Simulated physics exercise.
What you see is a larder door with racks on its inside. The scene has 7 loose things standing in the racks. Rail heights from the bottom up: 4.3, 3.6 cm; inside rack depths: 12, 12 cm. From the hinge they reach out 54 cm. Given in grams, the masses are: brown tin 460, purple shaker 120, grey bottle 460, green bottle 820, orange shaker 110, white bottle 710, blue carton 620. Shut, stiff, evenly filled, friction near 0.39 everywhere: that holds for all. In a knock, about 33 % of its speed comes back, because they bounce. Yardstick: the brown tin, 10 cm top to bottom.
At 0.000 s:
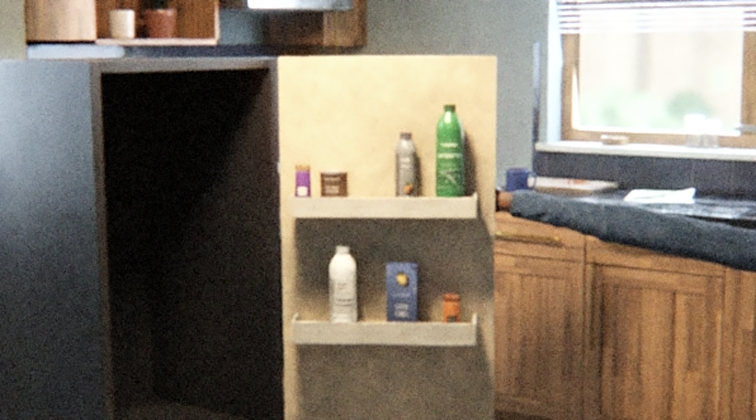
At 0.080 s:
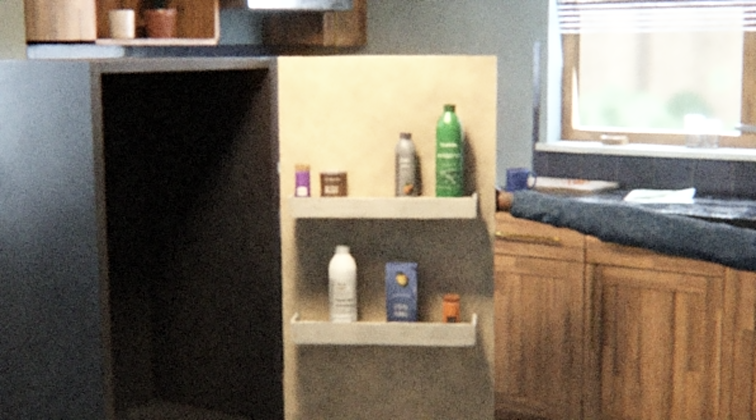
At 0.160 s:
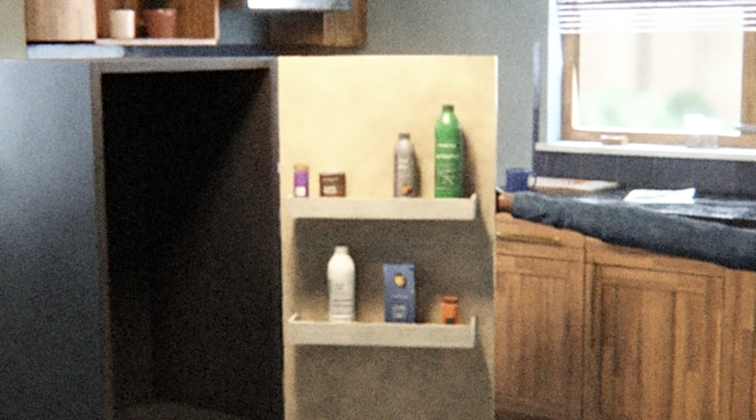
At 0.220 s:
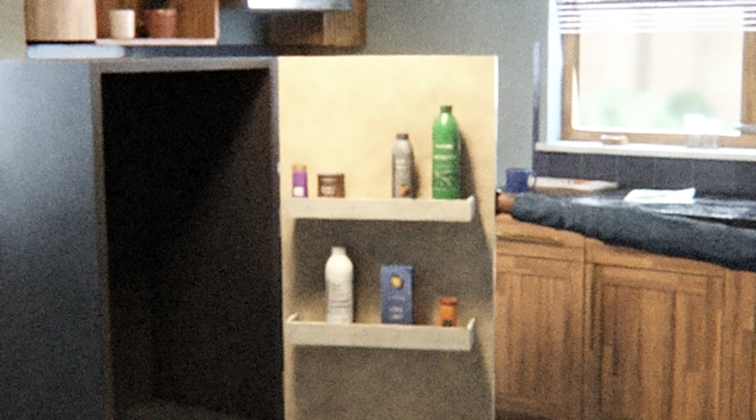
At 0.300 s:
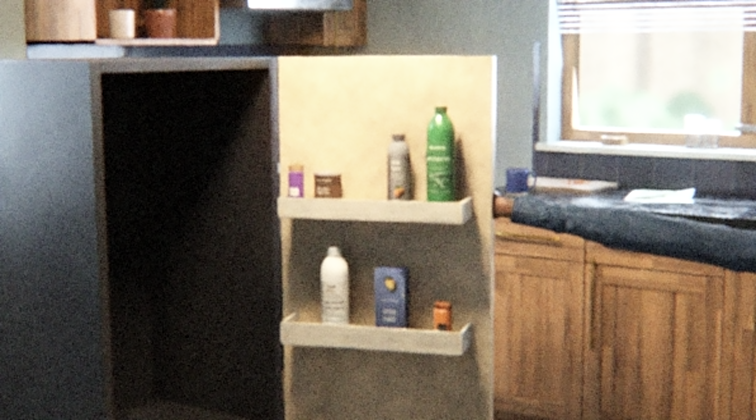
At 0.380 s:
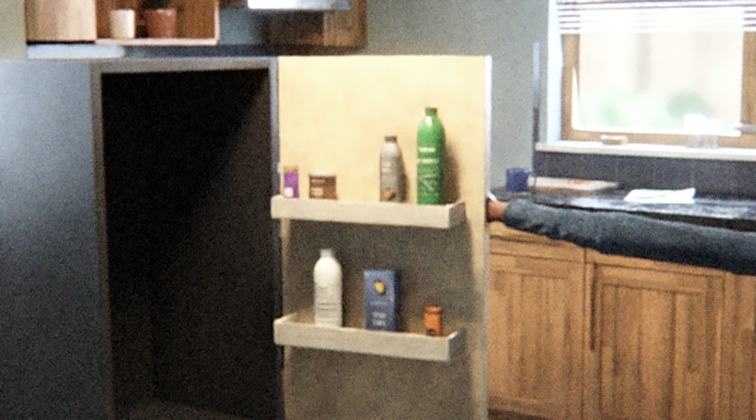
We see an open cabinet door with bottles, a blue carton and small containers on two racks, an arm reaching to its edge from the right; the door swings slightly, slowly at first, its racks shifting a little left.
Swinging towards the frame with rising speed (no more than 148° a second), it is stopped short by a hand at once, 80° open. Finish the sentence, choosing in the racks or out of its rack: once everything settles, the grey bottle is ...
... Out of its rack.
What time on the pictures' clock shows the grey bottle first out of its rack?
I'd put it at some 0.7 s.
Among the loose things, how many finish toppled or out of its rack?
Total: 3.
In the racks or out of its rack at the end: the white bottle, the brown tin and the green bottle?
White bottle: Stays in bounds; brown tin: Stays in bounds; green bottle: Goes out of bounds.
Around 0.98 s, door 80° open; grey bottle, green bottle and blue carton now out of its rack; orange shaker at 9° to upright.
Around 1.28 s, door 80° open; orange shaker at 4° to upright.
Finally (2.6 s), out of its rack, grey bottle, green bottle and blue carton; the other 4 still in place (within 5 cm).
